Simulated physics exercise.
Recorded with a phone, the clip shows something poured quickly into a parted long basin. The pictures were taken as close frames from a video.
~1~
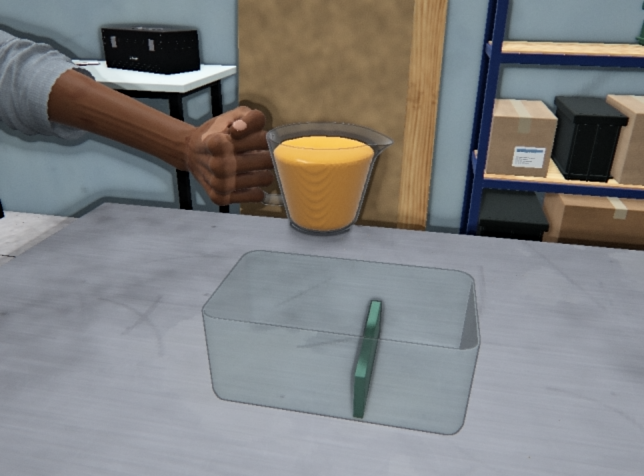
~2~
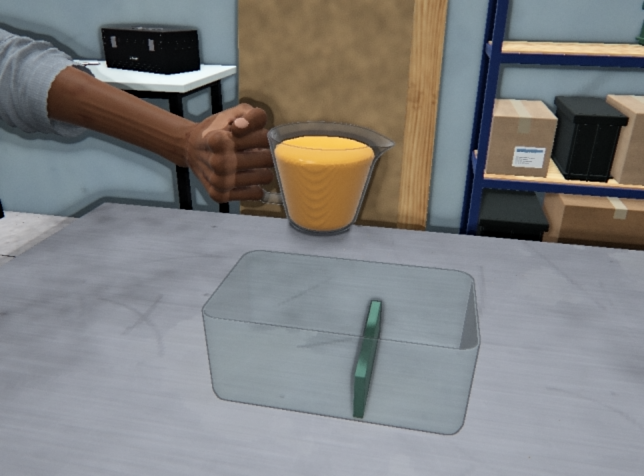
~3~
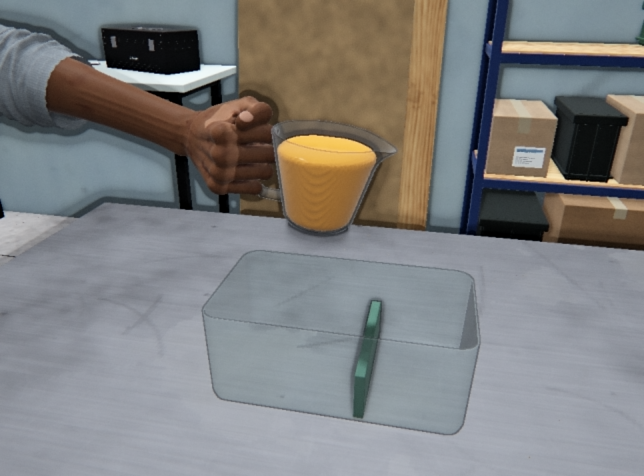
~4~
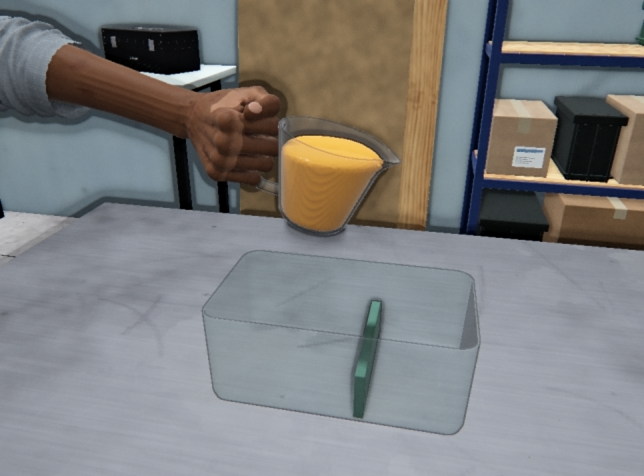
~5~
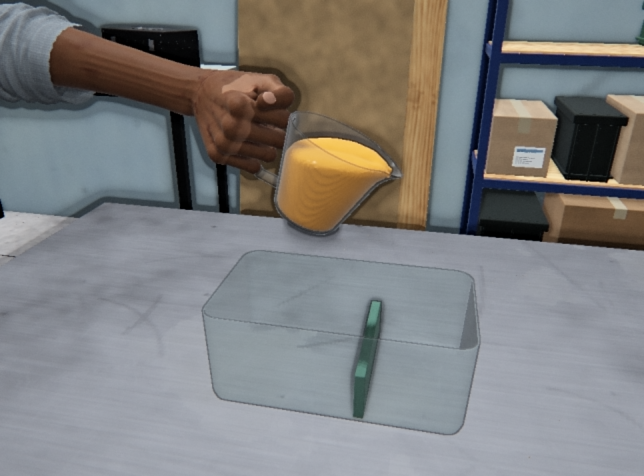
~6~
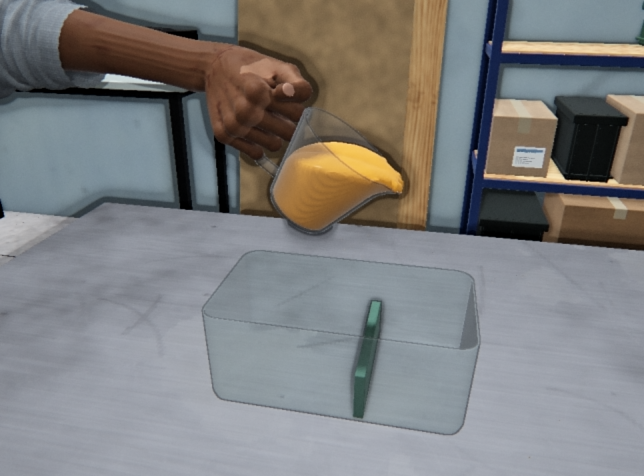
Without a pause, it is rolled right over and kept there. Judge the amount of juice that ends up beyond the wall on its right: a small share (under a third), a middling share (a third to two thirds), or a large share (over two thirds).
A large share.
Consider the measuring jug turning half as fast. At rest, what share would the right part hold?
Close to 85 per cent.
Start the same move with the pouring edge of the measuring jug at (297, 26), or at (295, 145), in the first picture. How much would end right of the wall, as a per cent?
Estimate: 15 per cent, then 5 per cent.
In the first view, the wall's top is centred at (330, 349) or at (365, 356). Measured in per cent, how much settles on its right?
Roughly 75 per cent first and roughly 70 per cent second.
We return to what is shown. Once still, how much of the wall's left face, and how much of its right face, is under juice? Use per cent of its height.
About 0 left, about 40 right.
A moment on, the measuring jug is tipped right over and 28 per cent is still to pour, 0 is left of the wall and 42 right of it.
Next, the measuring jug is tipped right over and 1 per cent is still to pour, 6 is left of the wall and 83 right of it.
Then the measuring jug is tipped right over and 0 per cent is still to pour, 13 is left of the wall and 82 right of it.
Later the measuring jug is tipped right over and 0 per cent is still to pour, 14 is left of the wall and 81 right of it.
Finally, 14 per cent lies left of the wall, 81 right of it and 5 outside.
